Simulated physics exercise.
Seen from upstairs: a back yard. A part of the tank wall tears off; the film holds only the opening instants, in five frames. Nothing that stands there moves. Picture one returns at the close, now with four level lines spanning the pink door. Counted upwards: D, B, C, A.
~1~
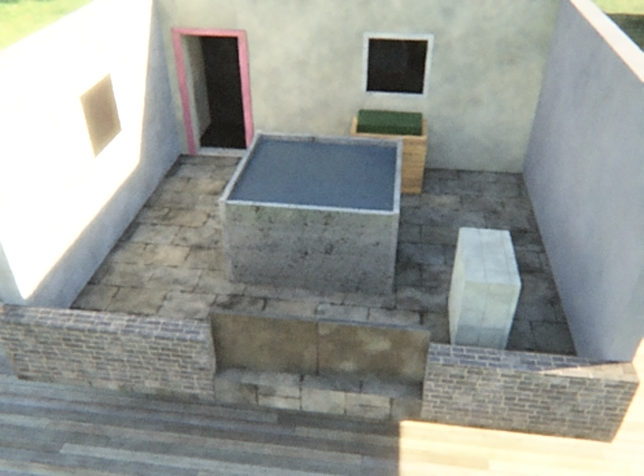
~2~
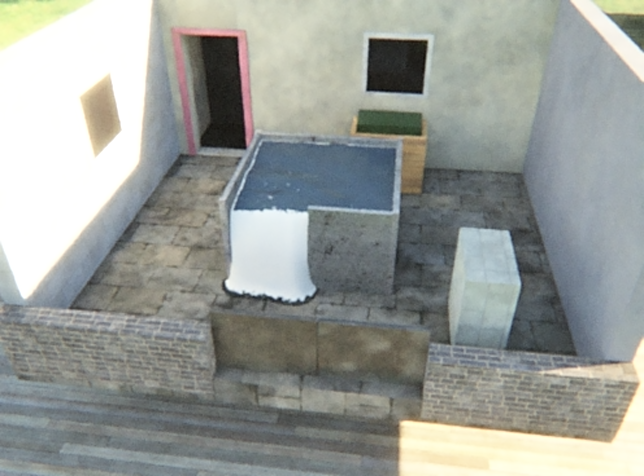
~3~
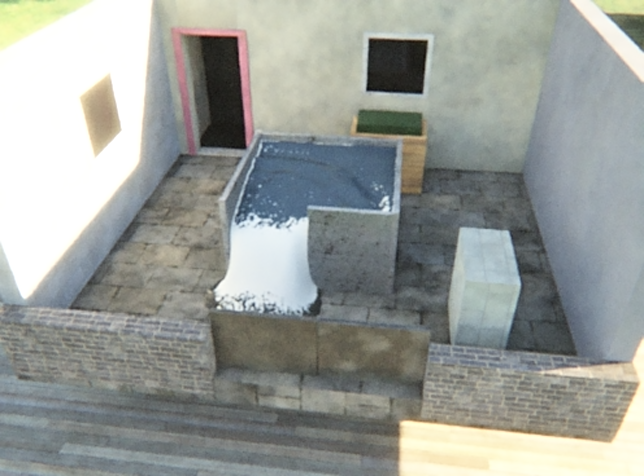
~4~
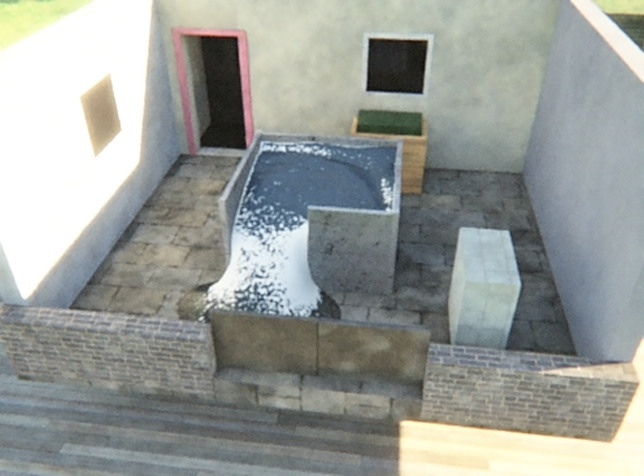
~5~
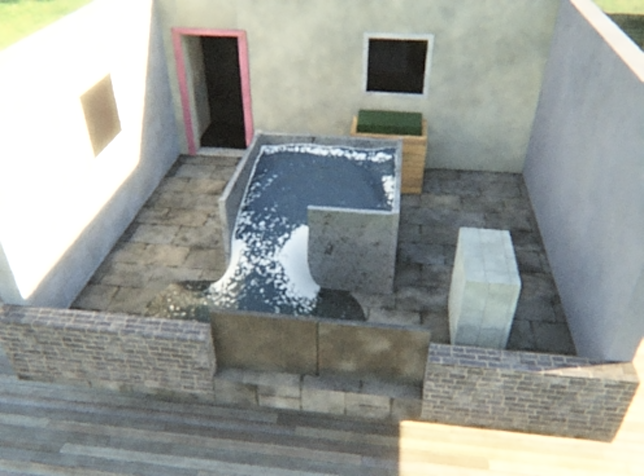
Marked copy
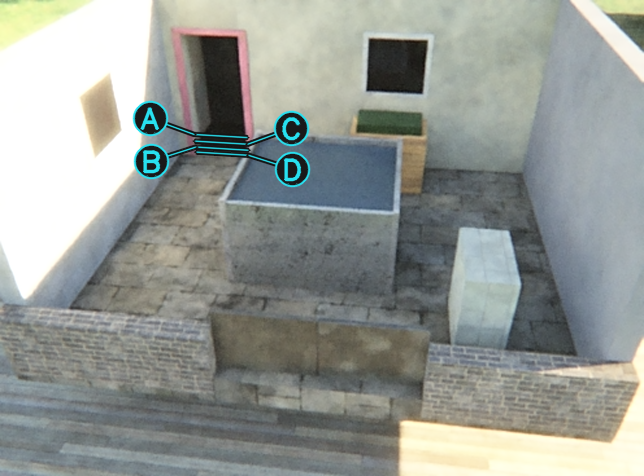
At first, a square grey tank of still water stands in a walled back yard with a pink-framed doorway. Then the left part of its front side opens and white, foaming water pours down onto the paving, reaches the low shut gate and spreads sideways, mostly left, along the front wall.
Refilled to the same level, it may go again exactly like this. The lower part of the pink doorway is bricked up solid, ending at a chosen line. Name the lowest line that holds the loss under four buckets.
I would pick mark C.
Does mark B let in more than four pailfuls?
Yes, that goes wrong.
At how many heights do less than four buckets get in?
Two of the four.
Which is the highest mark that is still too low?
The answer is B.
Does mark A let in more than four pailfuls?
No, that is safe.
On the marked copy, A at (220, 136); B at (221, 148); C at (221, 142); D at (222, 153); from the bottom up D, B, C, A.
For mark A, nothing gets over.
For mark B, some 20 bucketfuls get in.
For mark C, a bucket or two gets in.
For mark D, dozens of bucketfuls pour in.
